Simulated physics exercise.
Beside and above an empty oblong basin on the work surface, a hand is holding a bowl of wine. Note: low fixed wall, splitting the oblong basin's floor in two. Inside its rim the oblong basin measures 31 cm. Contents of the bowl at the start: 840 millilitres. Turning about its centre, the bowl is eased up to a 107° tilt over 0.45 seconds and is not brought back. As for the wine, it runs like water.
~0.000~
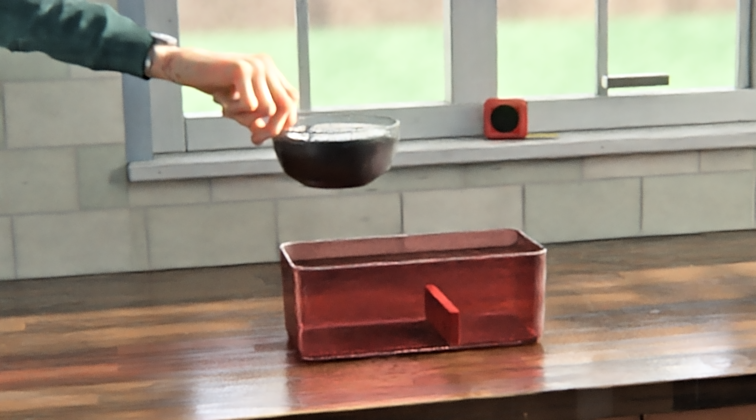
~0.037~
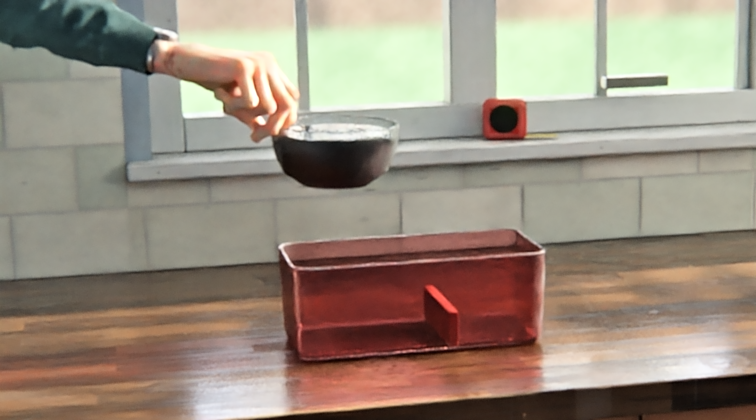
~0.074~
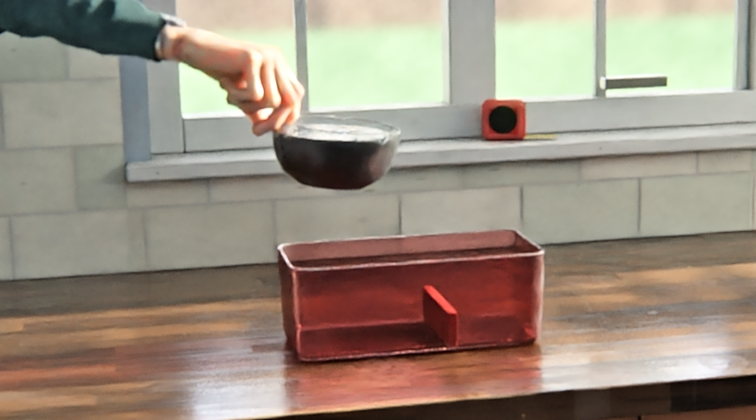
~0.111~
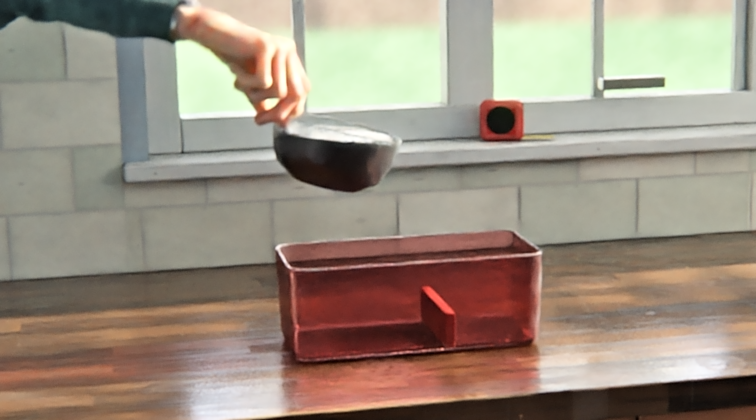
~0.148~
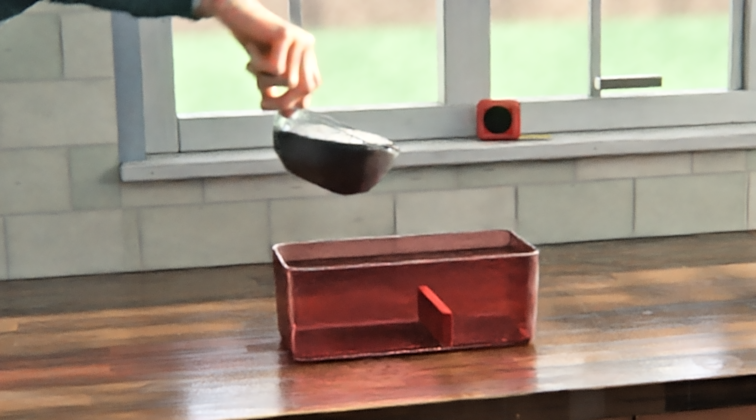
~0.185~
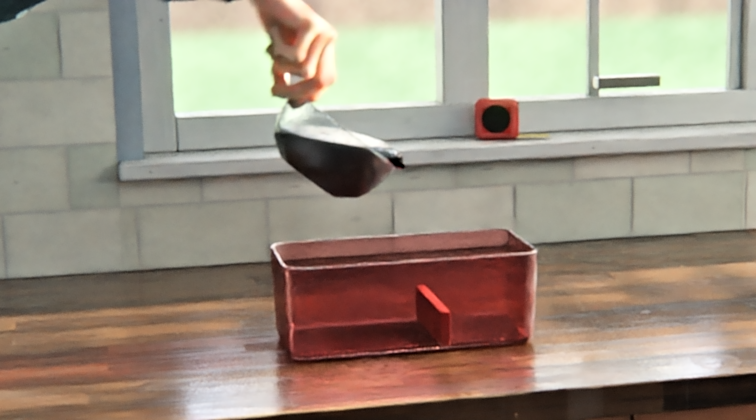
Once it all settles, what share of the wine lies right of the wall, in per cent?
33 %.
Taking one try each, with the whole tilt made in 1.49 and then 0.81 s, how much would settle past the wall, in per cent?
In order, 65 and 50 per cent.
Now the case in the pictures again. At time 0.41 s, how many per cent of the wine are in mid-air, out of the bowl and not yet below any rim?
Near 32 per cent at that time.
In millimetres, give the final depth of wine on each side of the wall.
Around 20 mm deep on the left, around 18 mm deep on the right.
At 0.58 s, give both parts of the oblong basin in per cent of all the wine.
Left roughly 58 per cent, right roughly 28.
Then, 0.41 s in, the tilt is 105° and 9 per cent is still to pour, 32 is left of the wall and 27 right of it.
Then, 0.58 s in, the tilt is 107° and 0 per cent is still to pour, 59 is left of the wall and 28 right of it.
Then, 0.76 s in, the tilt is 107° and 0 per cent is still to pour, 55 is left of the wall and 32 right of it.
Then, 0.95 s in, the tilt is 107° and 0 per cent is still to pour, 61 is left of the wall and 33 right of it.
Finally, 61 per cent lies left of the wall, 33 right of it and 6 outside.
